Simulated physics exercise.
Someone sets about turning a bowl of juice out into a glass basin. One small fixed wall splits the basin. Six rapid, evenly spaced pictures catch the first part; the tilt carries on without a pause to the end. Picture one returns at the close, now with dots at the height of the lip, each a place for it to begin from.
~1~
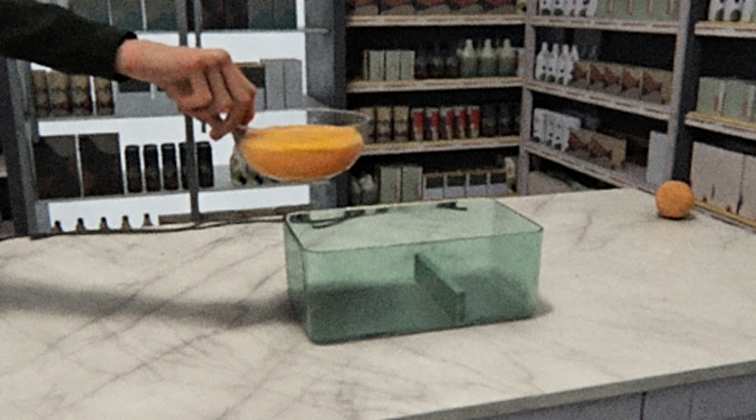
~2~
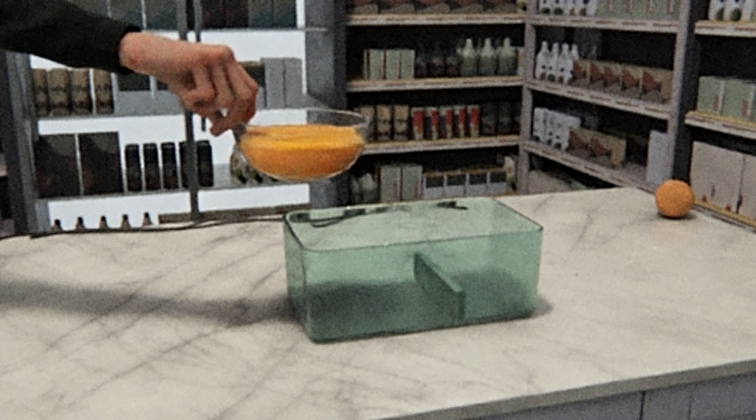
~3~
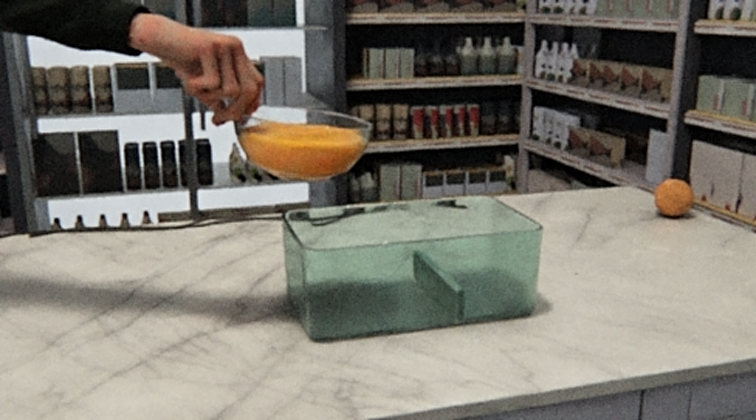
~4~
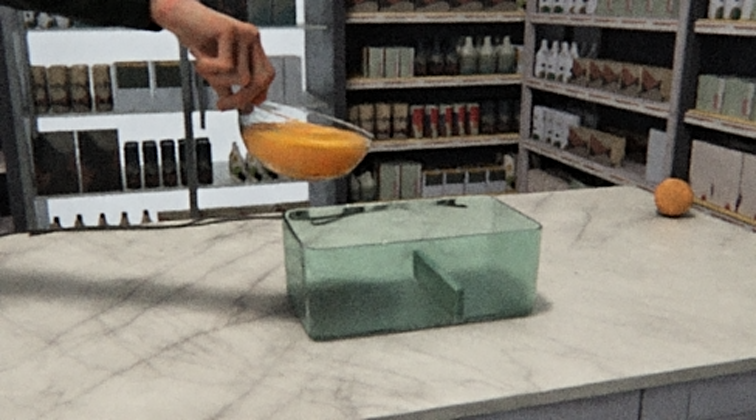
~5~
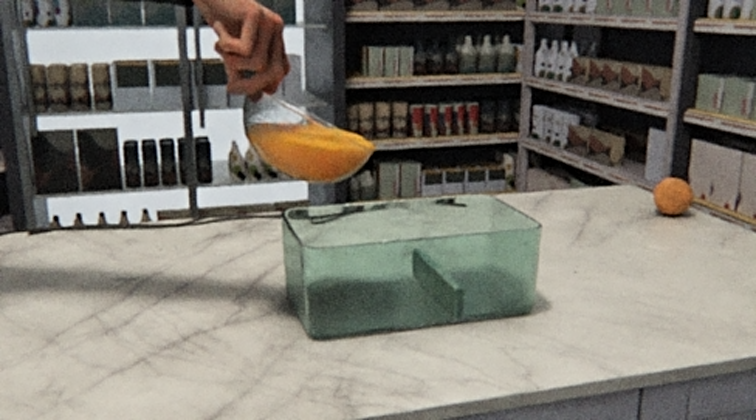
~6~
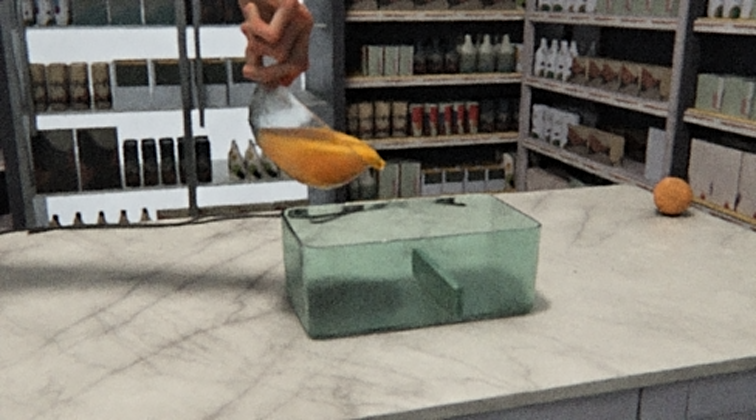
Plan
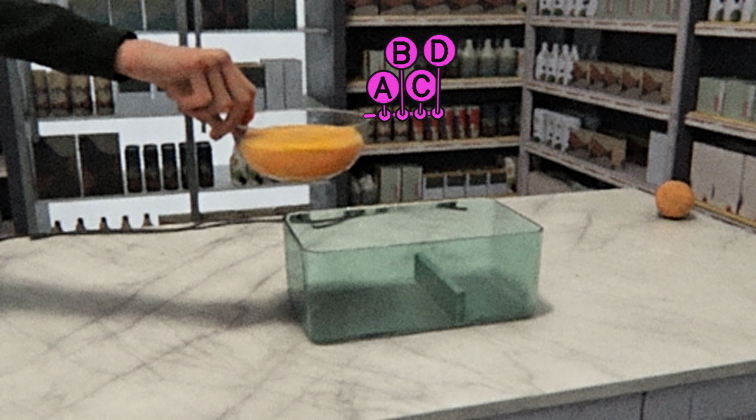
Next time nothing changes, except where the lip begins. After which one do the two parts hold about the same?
C beats the others.
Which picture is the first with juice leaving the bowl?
Picture 5.
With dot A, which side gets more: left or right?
The left one.
In magenta, A at (384, 115); B at (402, 114); C at (420, 113); D at (437, 112).
With A, about 84 % ends left of the wall and 11 % right of it; 5 % is lost outside.
With B, about 68 % ends left of the wall and 27 % right of it; 5 % is lost outside.
With C, about 47 % ends left of the wall and 50 % right of it; 3 % is lost outside.
With D, about 35 % ends left of the wall and 60 % right of it; 5 % is lost outside.
